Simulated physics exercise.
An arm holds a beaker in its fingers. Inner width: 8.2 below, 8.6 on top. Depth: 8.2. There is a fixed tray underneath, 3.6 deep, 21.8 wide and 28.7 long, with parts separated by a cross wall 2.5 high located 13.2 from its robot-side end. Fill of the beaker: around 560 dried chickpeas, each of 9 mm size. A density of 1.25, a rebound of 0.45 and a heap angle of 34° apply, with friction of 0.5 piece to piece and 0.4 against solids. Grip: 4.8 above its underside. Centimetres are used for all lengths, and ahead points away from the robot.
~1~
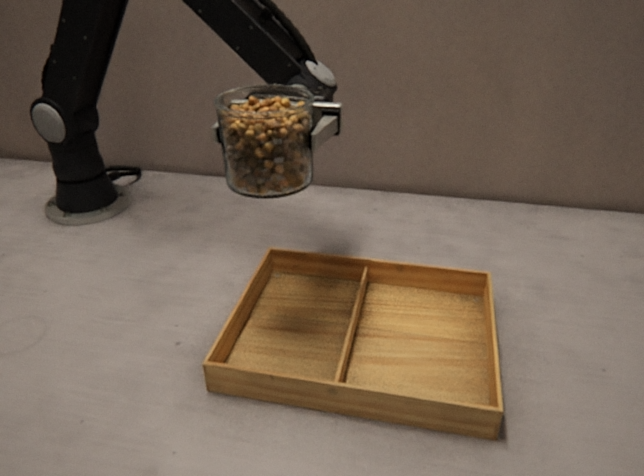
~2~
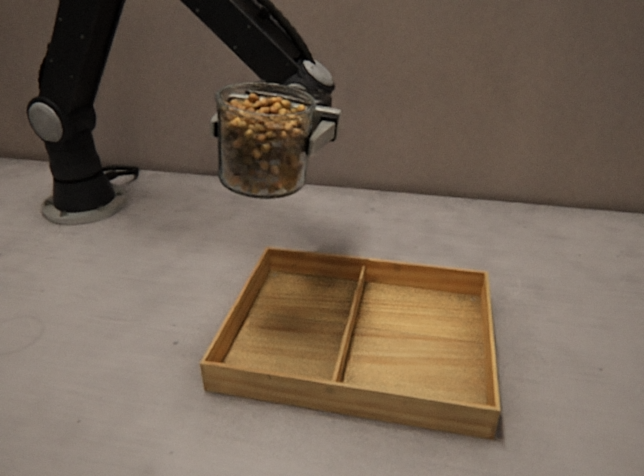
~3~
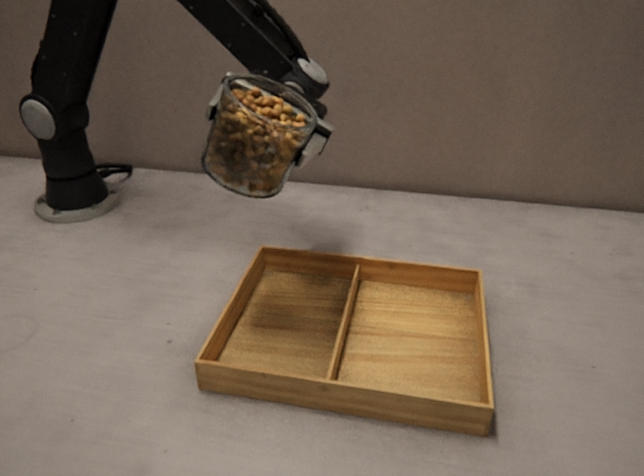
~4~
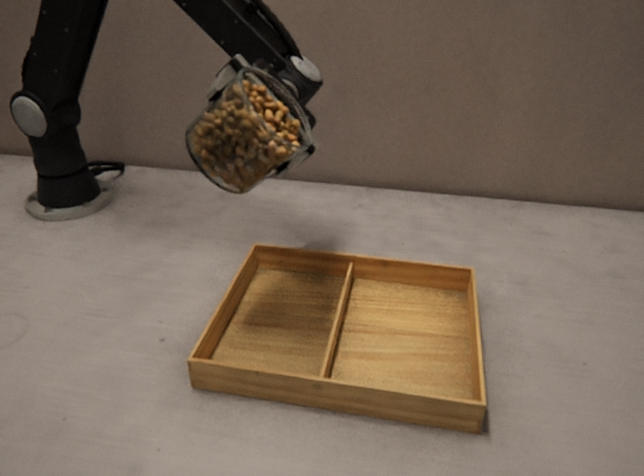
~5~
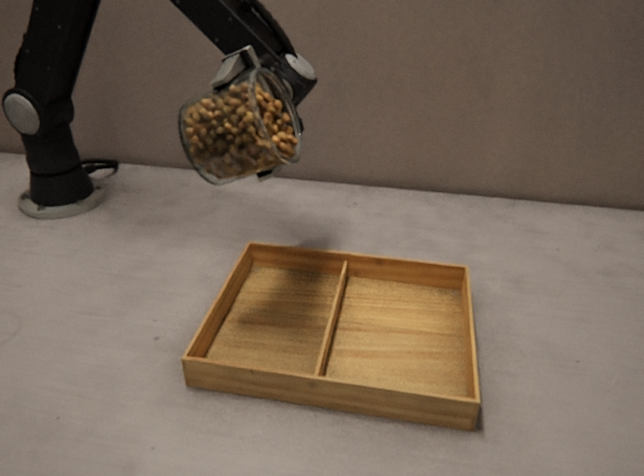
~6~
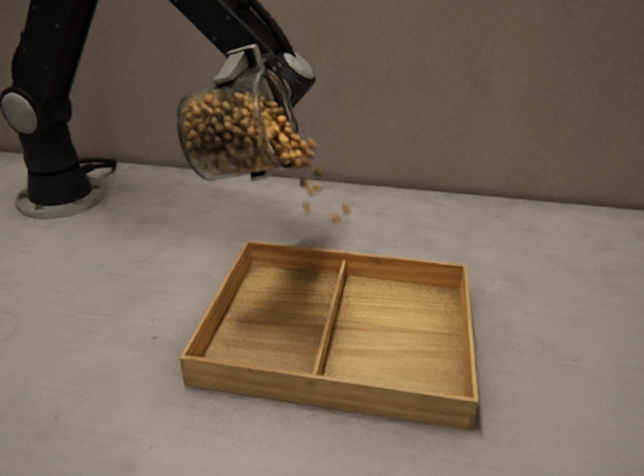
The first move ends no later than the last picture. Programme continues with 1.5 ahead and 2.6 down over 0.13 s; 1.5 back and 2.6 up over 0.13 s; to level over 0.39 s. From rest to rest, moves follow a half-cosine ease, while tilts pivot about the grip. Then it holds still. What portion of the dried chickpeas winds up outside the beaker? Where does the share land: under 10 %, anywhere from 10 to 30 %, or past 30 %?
It lands anywhere from 10 to 30 %.
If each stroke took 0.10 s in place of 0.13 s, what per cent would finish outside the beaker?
In that case about 15 in a hundred.
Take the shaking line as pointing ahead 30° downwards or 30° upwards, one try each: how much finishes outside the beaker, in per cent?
You'd get about 20 per cent with the first setting and about 30 per cent with the second.
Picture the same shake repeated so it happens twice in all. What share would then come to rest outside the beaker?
Expected share: About 15 %.
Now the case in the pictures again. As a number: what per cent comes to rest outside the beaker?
I'd guess near 15 per cent.
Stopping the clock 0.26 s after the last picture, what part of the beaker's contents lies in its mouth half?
Around 45 per cent of it.
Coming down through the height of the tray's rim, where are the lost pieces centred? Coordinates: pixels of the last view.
Centre: About (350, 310).
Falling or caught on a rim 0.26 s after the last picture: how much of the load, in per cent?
I'd put it near 5 per cent.
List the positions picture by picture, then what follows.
The first picture shows beaker middle at (267, 142), level; upper third of the load around (266, 121), from x 225 to 305, top at y 100; 559 in the beaker.
The second picture shows beaker middle at (264, 141), tilted 7° forward; upper third of the load around (263, 121), from x 225 to 305, top at y 100.
The third picture shows beaker middle at (256, 139), tilted 25° forward; upper third of the load around (252, 119), from x 210 to 300, top at y 90.
The fourth picture shows beaker middle at (247, 135), tilted 48° forward; upper third of the load around (244, 114), from x 195 to 295, top at y 85.
The fifth picture shows beaker middle at (240, 131), tilted 66° forward; upper third of the load around (235, 110), from x 190 to 295, top at y 90.
The sixth picture shows beaker middle at (238, 129), tilted 73° forward; upper third of the load around (229, 113), from x 190 to 345, top at y 95; 551 in the beaker, 8 in flight or on a rim.
Then, 0.26 s later, tilted 73° forward, highest piece 27 above the table; 494 in the beaker, 32 in the far-side part, 4 in the robot-side part, 29 in flight or on a rim.
Then, 0.52 s later, tilted 18° forward, highest piece 27 above the table; 479 in the beaker, 54 in the far-side part, 22 in the robot-side part, 4 in flight or on a rim.
Then, 0.85 s later, level, highest piece 28 above the table; 479 in the beaker, 58 in the far-side part, 22 in the robot-side part.
Then, 1.90 s later, level, highest piece 28 above the table; 479 in the beaker, 58 in the far-side part, 22 in the robot-side part.
At rest, 479 in the beaker, 58 in the far-side part, 22 in the robot-side part. That is 14 % outside the beaker.
